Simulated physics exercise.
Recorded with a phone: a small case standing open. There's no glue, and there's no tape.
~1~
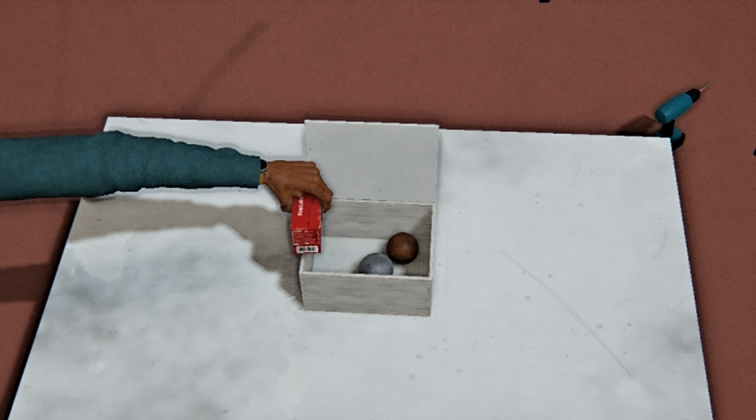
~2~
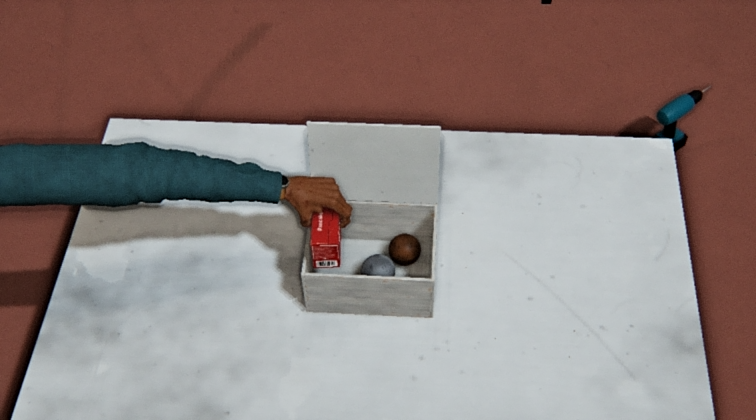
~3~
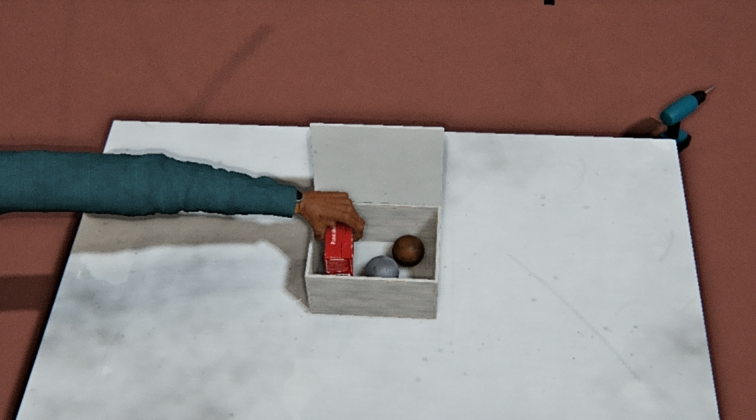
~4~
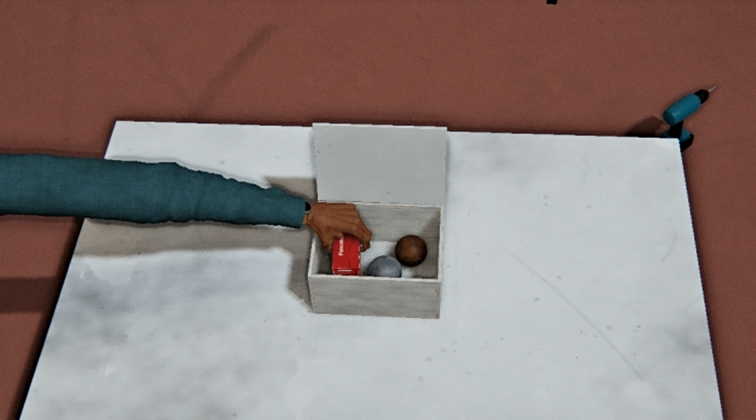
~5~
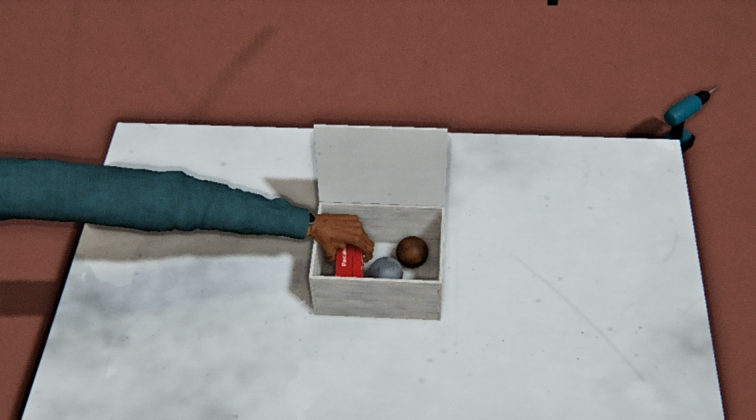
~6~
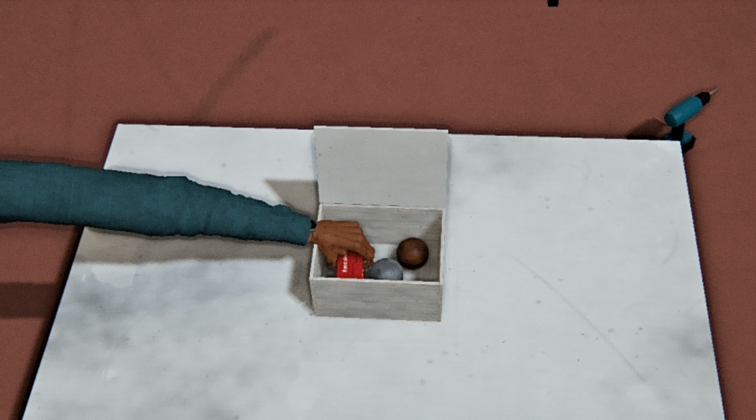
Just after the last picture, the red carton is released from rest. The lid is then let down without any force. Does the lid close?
I expect the box to be lidded.
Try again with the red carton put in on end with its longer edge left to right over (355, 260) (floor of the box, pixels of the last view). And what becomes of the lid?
Lid open.
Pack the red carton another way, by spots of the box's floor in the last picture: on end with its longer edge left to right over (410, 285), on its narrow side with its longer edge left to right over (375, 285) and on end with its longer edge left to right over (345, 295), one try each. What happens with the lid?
First try: It comes fully down; second try: It gets propped open; third try: It gets propped open.
Then, 1.50 s past the last view, lid 70° above the rim.
Then, 1.80 s past the last view, lid 32° above the rim.
Finally, lid shut; all 3 still in place. Final places as the last picture's camera would see them, red carton near (351, 269).
